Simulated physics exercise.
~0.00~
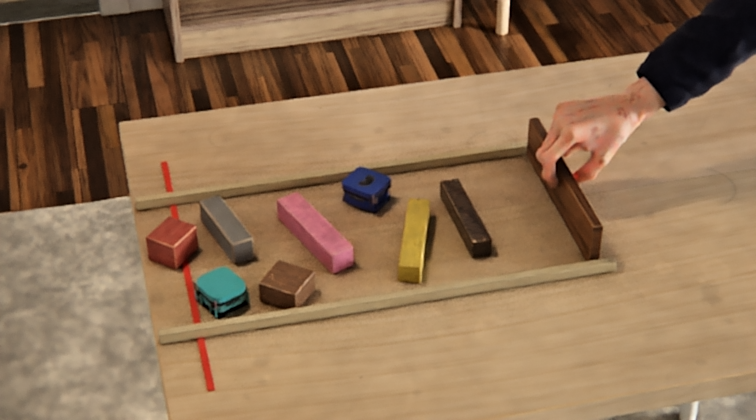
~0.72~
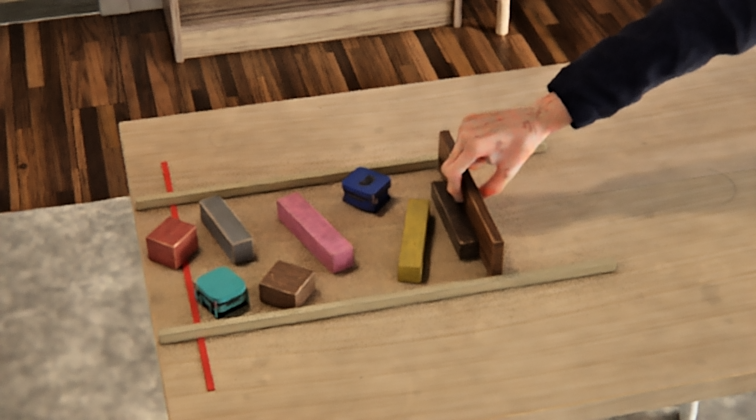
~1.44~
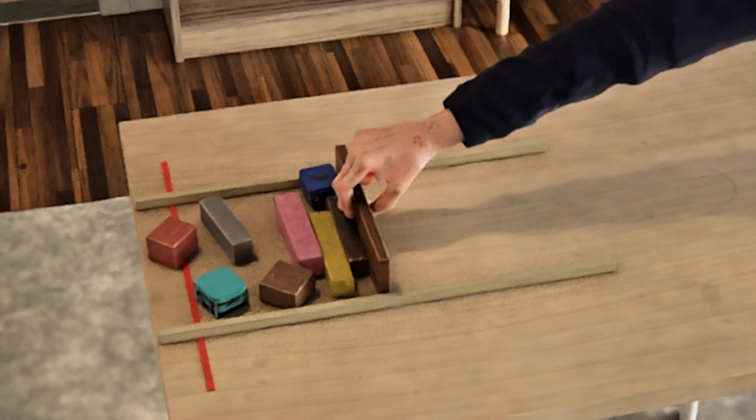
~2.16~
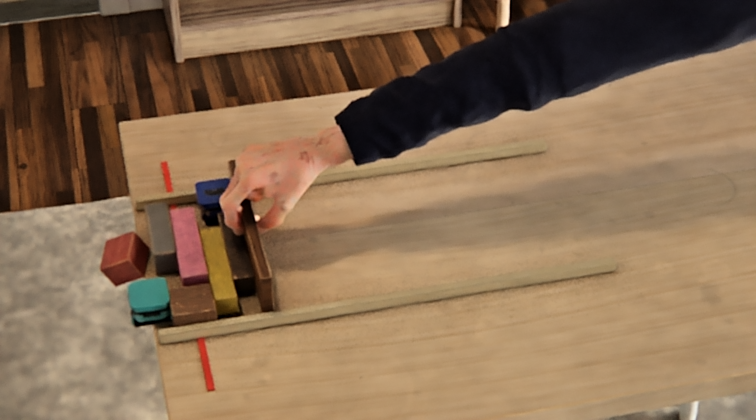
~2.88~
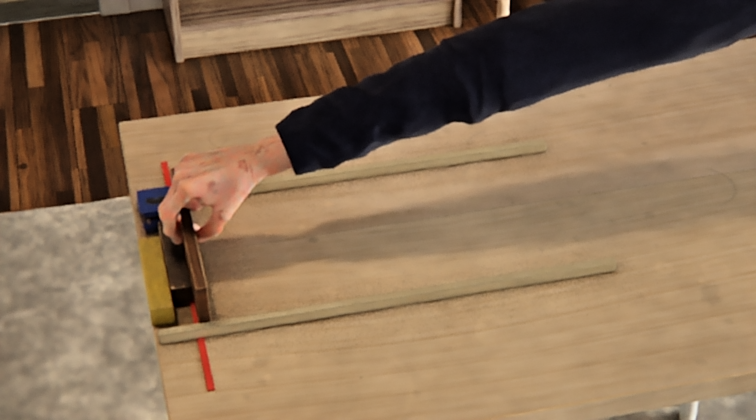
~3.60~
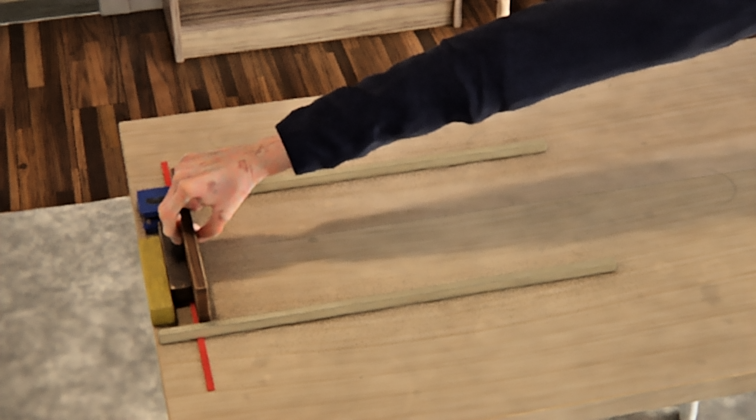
Hand sweeping coloured sticks and blocks leftward with a board, pushing five off the table edge and stopping at the red tape.
